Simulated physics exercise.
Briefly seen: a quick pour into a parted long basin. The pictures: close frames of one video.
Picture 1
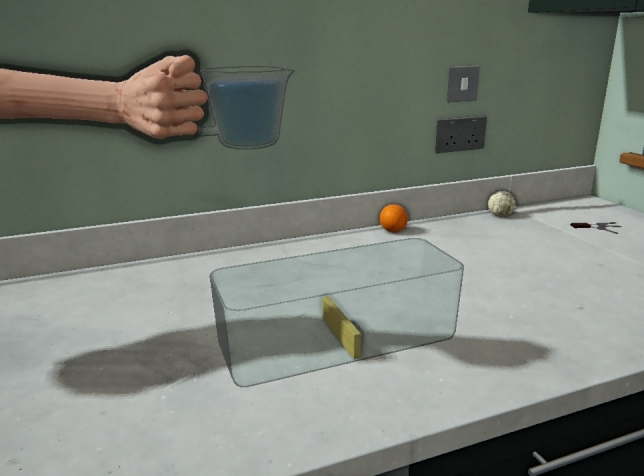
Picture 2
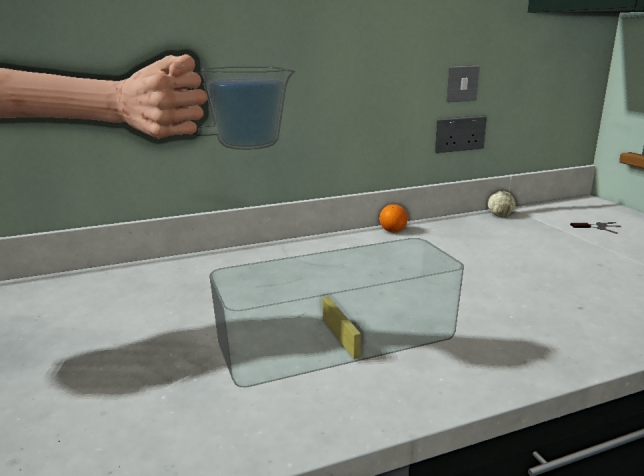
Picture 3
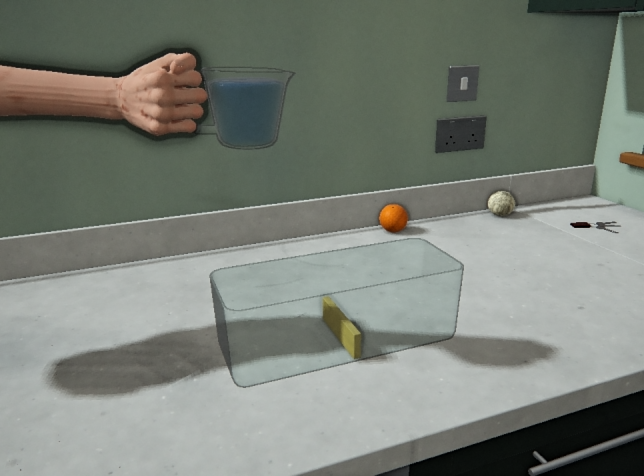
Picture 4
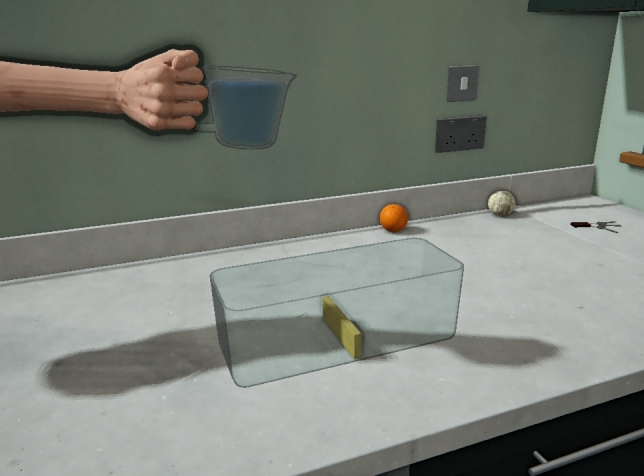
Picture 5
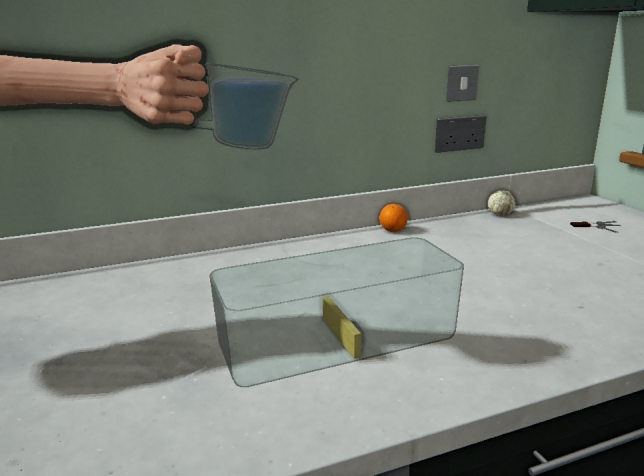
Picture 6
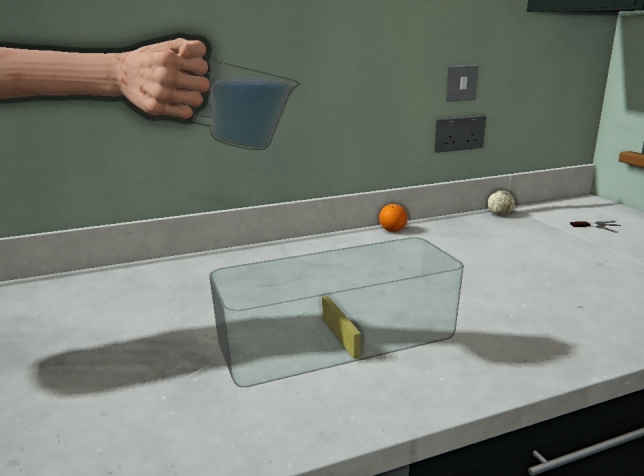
A hand holding a clear jug of blue liquid starts almost level above a long, clear basin with a low yellow divider inside. The hand gradually tilts the jug to the right, its spout dipping slightly while the liquid stays inside, and the basin, orange ball and pale ball remain still.
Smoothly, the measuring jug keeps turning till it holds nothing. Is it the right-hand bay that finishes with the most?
The bigger share just pools up in the right section, I think.
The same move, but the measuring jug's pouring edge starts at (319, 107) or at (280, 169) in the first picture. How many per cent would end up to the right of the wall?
Estimate, in order: 85 and 5 per cent.
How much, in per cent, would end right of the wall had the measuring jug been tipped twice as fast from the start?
Roughly 40 percent.
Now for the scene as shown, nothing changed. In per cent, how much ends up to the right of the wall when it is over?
About 75 percent.
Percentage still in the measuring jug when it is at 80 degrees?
About 55 % remains.
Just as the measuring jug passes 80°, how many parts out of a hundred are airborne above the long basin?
I'd put it near 40 per cent.
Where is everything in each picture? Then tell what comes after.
The first frame shows tilt 0°; pouring edge (294, 69); surface from (207, 83) to (282, 80); the long basin's rim runs from (217, 291) to (443, 253); the wall's top is at (340, 315).
The second frame shows tilt 1°; pouring edge (294, 70); surface from (207, 82) to (282, 81).
The third frame shows tilt 2°; pouring edge (295, 72); surface from (208, 83) to (283, 81).
The fourth frame shows tilt 5°; pouring edge (297, 74); surface from (208, 82) to (284, 81).
The fifth frame shows tilt 10°; pouring edge (298, 78); surface from (210, 82) to (286, 82).
The sixth frame shows tilt 15°; pouring edge (300, 83); surface from (212, 83) to (289, 82).
A moment on, the tilt is 80° and 55 per cent is still to pour, 1 is left of the wall and 5 right of it.
Next, the tilt is 114° and 4 per cent is still to pour, 9 is left of the wall and 64 right of it.
Then the tilt is 116° and 0 per cent is still to pour, 26 is left of the wall and 72 right of it.
Later the tilt is 116° and 0 per cent is still to pour, 25 is left of the wall and 72 right of it.
In the end 25 per cent lies left of the wall, 72 right of it and 2 outside.
